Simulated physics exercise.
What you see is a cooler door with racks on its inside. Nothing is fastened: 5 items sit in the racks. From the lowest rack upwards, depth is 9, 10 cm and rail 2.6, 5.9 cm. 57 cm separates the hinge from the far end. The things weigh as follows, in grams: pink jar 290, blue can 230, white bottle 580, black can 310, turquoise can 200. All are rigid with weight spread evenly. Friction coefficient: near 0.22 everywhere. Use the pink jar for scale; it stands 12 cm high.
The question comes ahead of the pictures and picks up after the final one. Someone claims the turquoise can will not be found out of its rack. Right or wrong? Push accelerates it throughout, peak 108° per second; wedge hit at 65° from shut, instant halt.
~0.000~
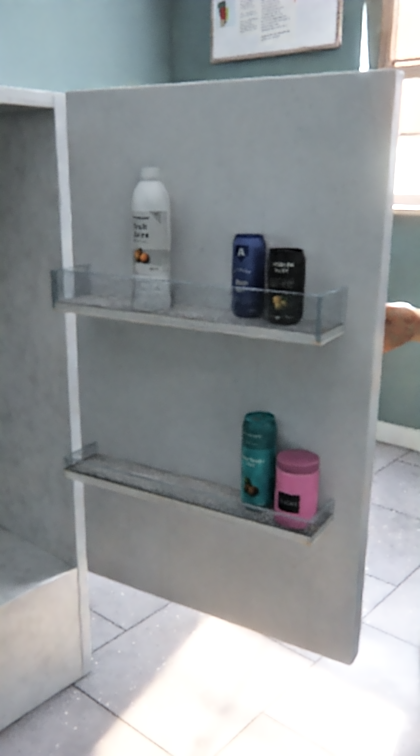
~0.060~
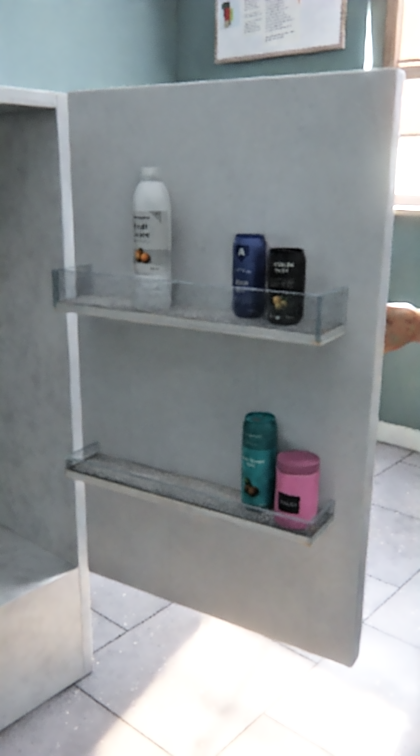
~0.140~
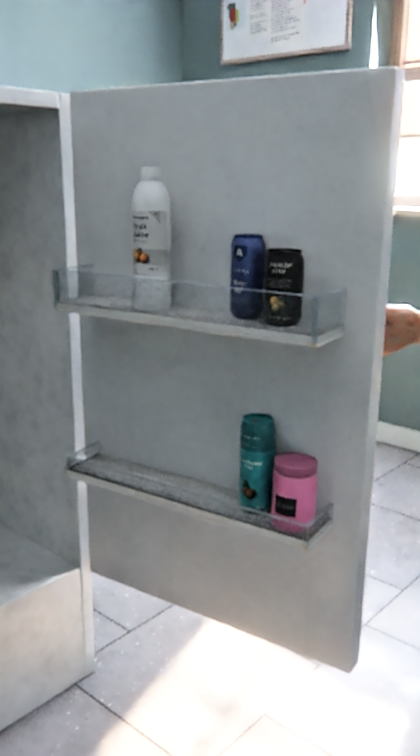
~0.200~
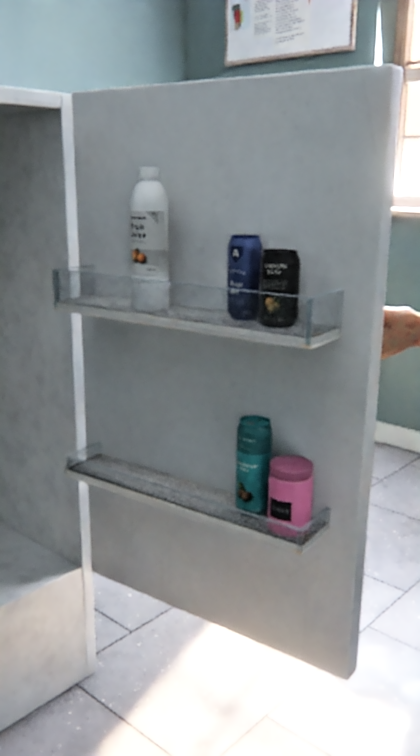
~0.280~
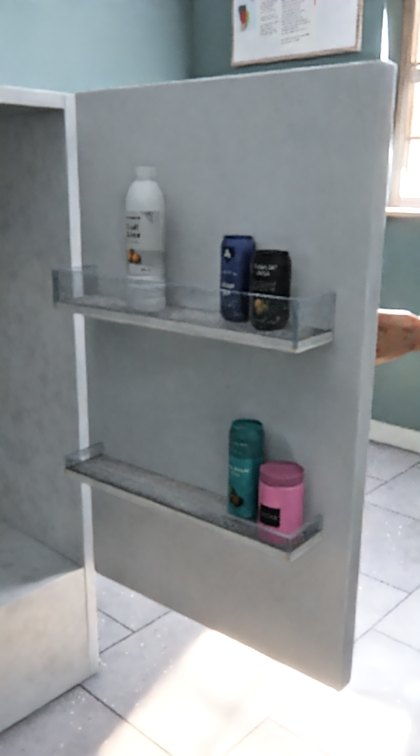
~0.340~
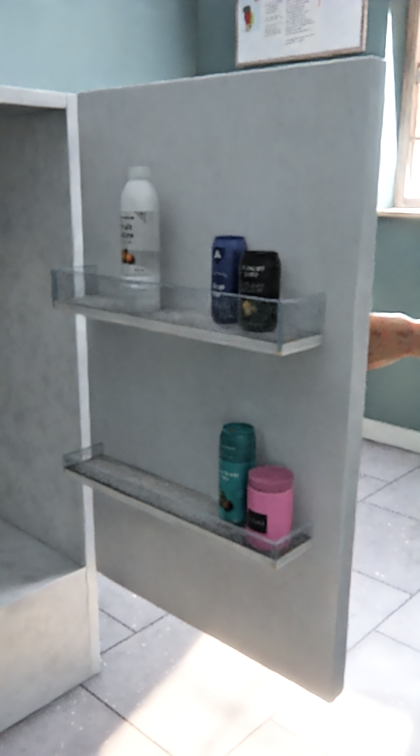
Wrong, it ends up out of its rack.
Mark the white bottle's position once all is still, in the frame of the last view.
In the last picture it sits around (73, 241).
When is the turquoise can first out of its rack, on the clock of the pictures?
Somewhere about 0.8 s.
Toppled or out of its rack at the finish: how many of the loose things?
The tally is 1.
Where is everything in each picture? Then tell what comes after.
The first frame shows door at 100°; turquoise can (259, 462); pink jar (297, 489).
The second frame shows door at 100°; white bottle (152, 239); black can (286, 286).
The third frame shows door at 99°; pink jar (294, 492); blue can (247, 277).
The fourth frame shows door at 97°; white bottle (150, 240); black can (279, 288).
The fifth frame shows door at 94°; pink jar (281, 502); blue can (237, 279).
The sixth frame shows door at 91°; turquoise can (237, 475); white bottle (140, 240).
After 0.74 s, door at 65°; turquoise can leaning 18° near (99, 501); pink jar leaning 18°; blue can slid 4 cm.
After 1.14 s, door at 65°; turquoise can now out of its rack; blue can slid 4 cm; black can slid 2 cm.
At rest (1.5 s), out of its rack, turquoise can; the other 4 in place, give or take 5 cm.
